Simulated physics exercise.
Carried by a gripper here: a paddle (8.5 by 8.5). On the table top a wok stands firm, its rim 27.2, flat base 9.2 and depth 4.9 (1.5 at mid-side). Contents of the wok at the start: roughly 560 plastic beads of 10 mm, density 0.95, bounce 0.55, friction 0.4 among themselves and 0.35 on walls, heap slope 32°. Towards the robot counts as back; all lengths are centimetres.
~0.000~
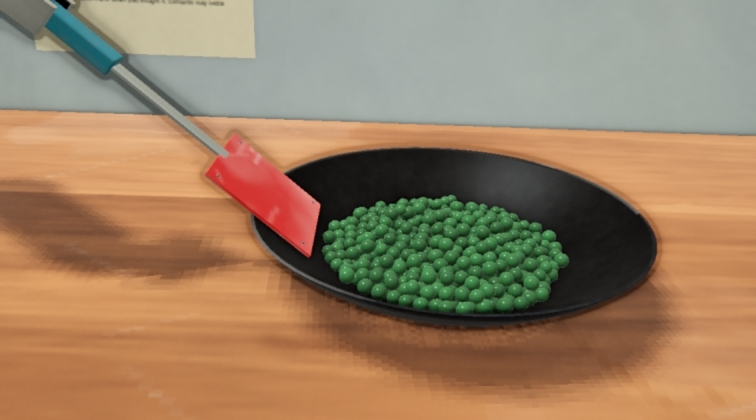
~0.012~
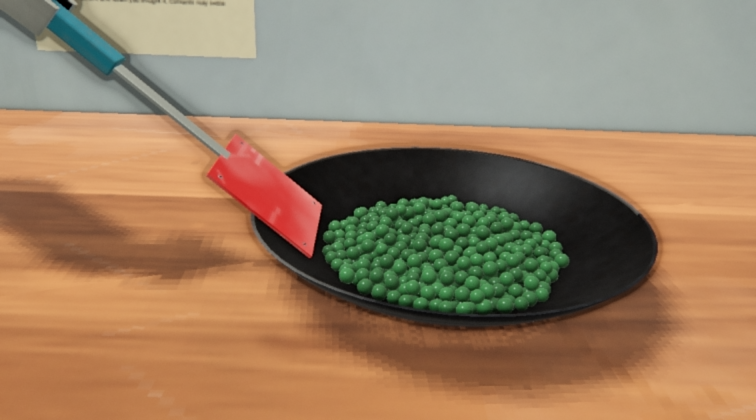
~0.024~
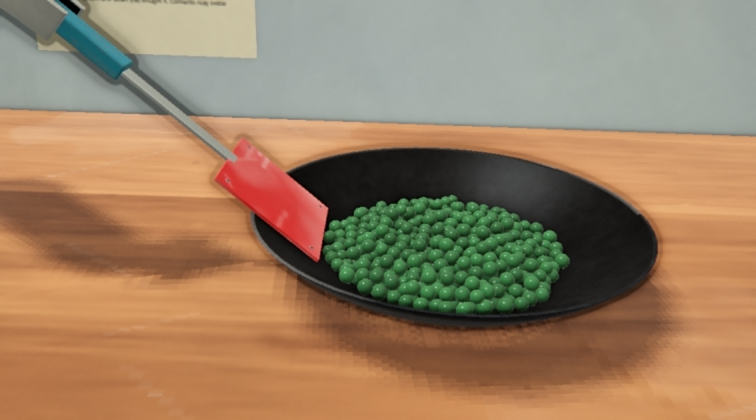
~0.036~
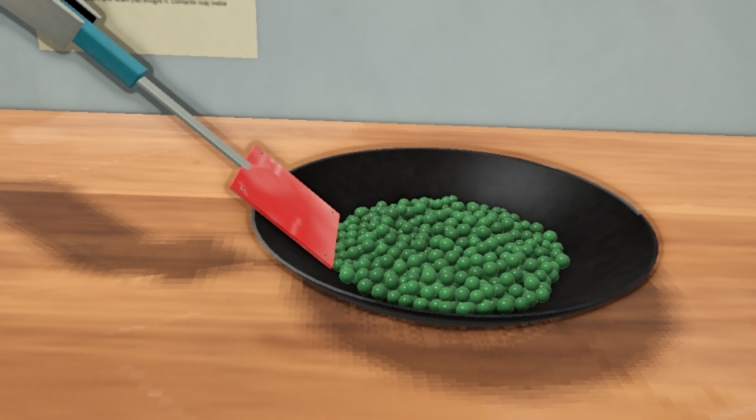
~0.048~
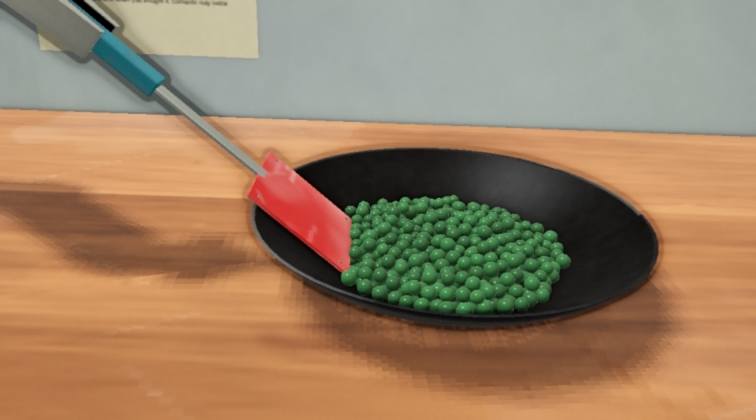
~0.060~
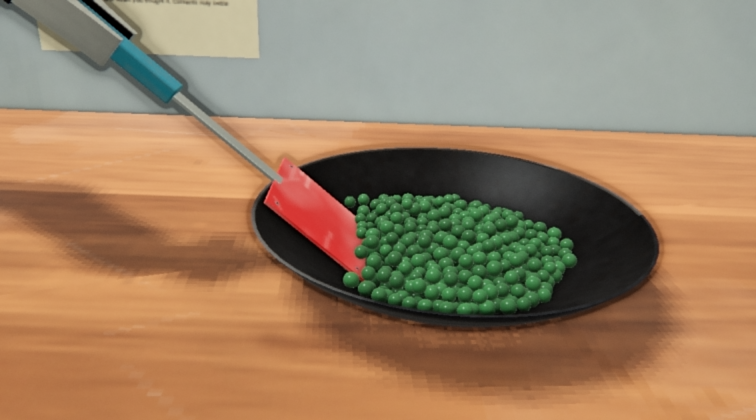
Red spatula held by a gripper sliding rightward into a heap of green beads in a black wok, nudging them slightly right.
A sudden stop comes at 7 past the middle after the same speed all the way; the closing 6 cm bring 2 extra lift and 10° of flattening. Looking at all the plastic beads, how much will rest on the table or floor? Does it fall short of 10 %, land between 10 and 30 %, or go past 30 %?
It lands between 10 and 30 %.
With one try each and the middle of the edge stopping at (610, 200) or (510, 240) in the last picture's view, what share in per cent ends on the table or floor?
First try roughly 40 percent, second roughly 0 percent.
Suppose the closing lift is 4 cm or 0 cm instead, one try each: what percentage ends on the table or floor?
Close to 10 and 15 percent respectively.
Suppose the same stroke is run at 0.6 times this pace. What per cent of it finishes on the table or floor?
Around 0 percent would finish on the table or floor.
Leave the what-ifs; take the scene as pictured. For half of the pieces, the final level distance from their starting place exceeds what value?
I'd put it at close to 6 centimetres.
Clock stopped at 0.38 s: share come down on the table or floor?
Some 15 per cent of the load.
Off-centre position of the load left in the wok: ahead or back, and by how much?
Ahead, by around 4.5 cm.
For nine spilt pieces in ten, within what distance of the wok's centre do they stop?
That distance is around 35 cm.
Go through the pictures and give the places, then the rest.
In the first picture, paddle top edge at (221, 152), sloping 41°; upper third of the load around (448, 240), from x 330 to 560, top at y 200; 555 in the wok.
In the second picture, paddle top edge at (222, 153), sloping 41°; upper third of the load around (448, 240), from x 330 to 560, top at y 200.
In the third picture, paddle top edge at (229, 157), sloping 41°; upper third of the load around (448, 240), from x 330 to 560, top at y 200.
In the fourth picture, paddle top edge at (243, 164), sloping 41°; upper third of the load around (449, 240), from x 330 to 560, top at y 200.
In the fifth picture, paddle top edge at (259, 172), sloping 41°; upper third of the load around (448, 239), from x 335 to 565, top at y 200.
In the sixth picture, paddle top edge at (275, 178), sloping 41°; upper third of the load around (450, 237), from x 345 to 570, top at y 200; 555 in the wok.
By 0.11 s, sloping 41°, highest piece 5 above the table; 555 in the wok.
By 0.16 s, sloping 38°, highest piece 5 above the table; 555 in the wok.
By 0.38 s, sloping 31°, highest piece 6 above the table; 463 in the wok, 84 on the table or floor, 8 on the blade or in flight.
By 1.43 s, sloping 31°, highest piece 5 above the table; 461 in the wok, 94 on the table or floor.
Final count, 461 in the wok, 94 on the table or floor. That is 17 % on the table or floor.
